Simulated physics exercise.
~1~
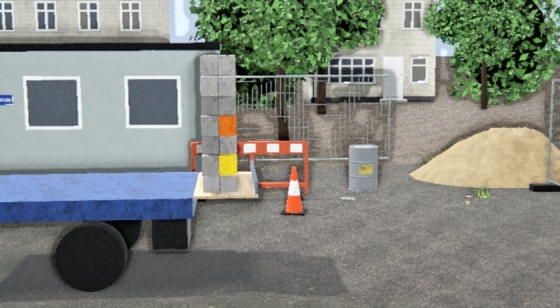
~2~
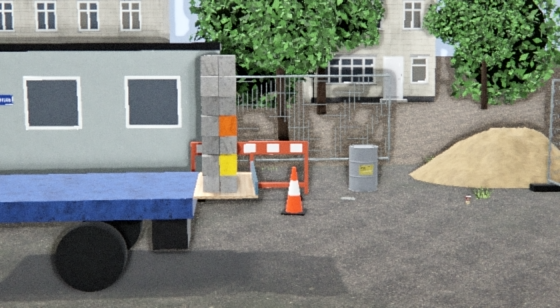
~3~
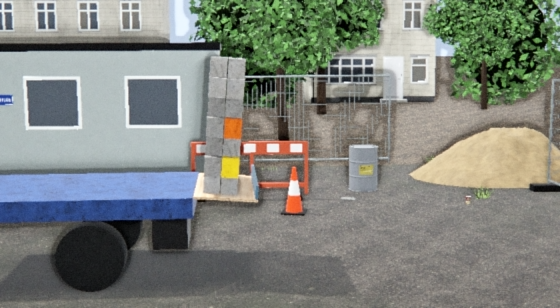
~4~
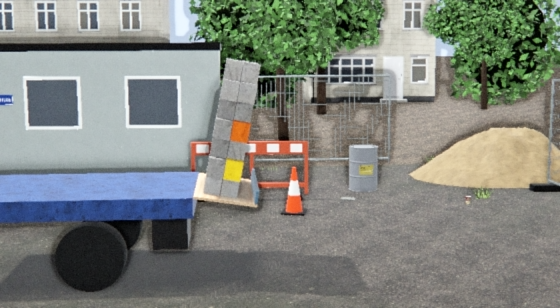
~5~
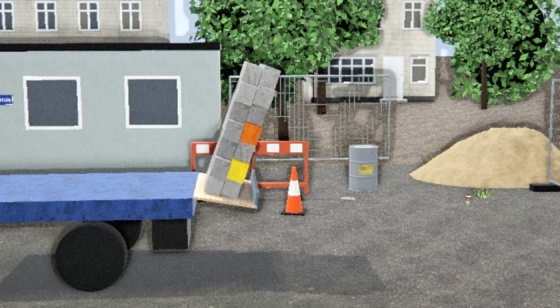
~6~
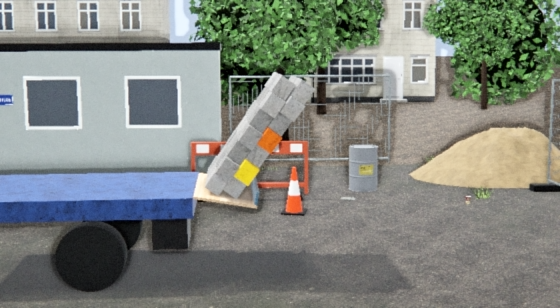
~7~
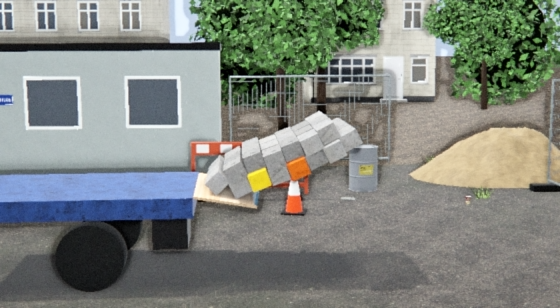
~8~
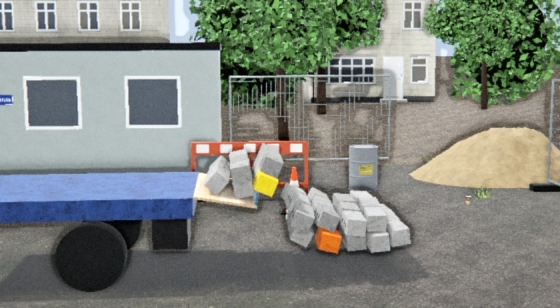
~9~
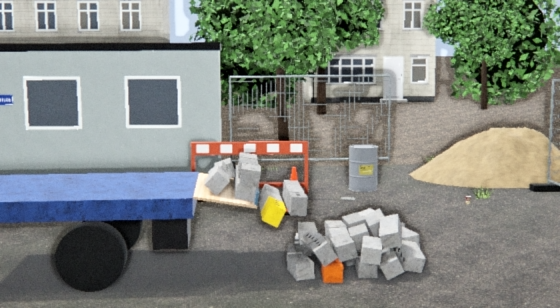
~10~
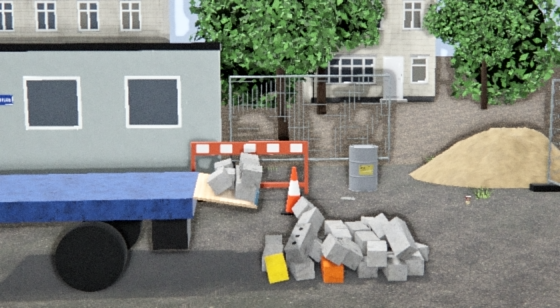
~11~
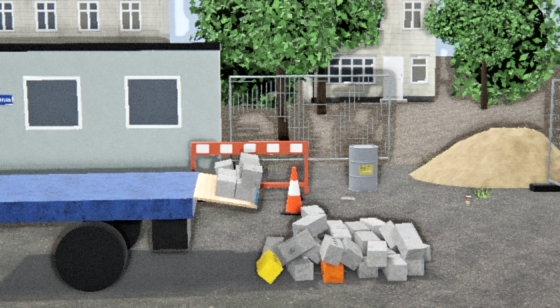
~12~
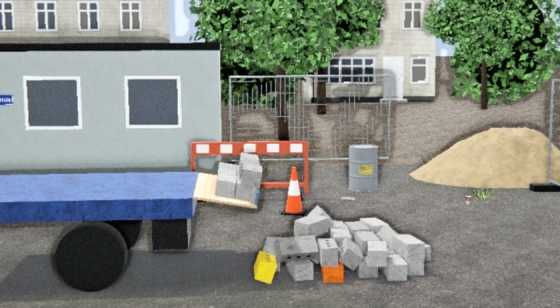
Flat-bed's rear flap tilting down, its tall stack of concrete blocks toppling right, most ending heaped on the ground beside a cone.
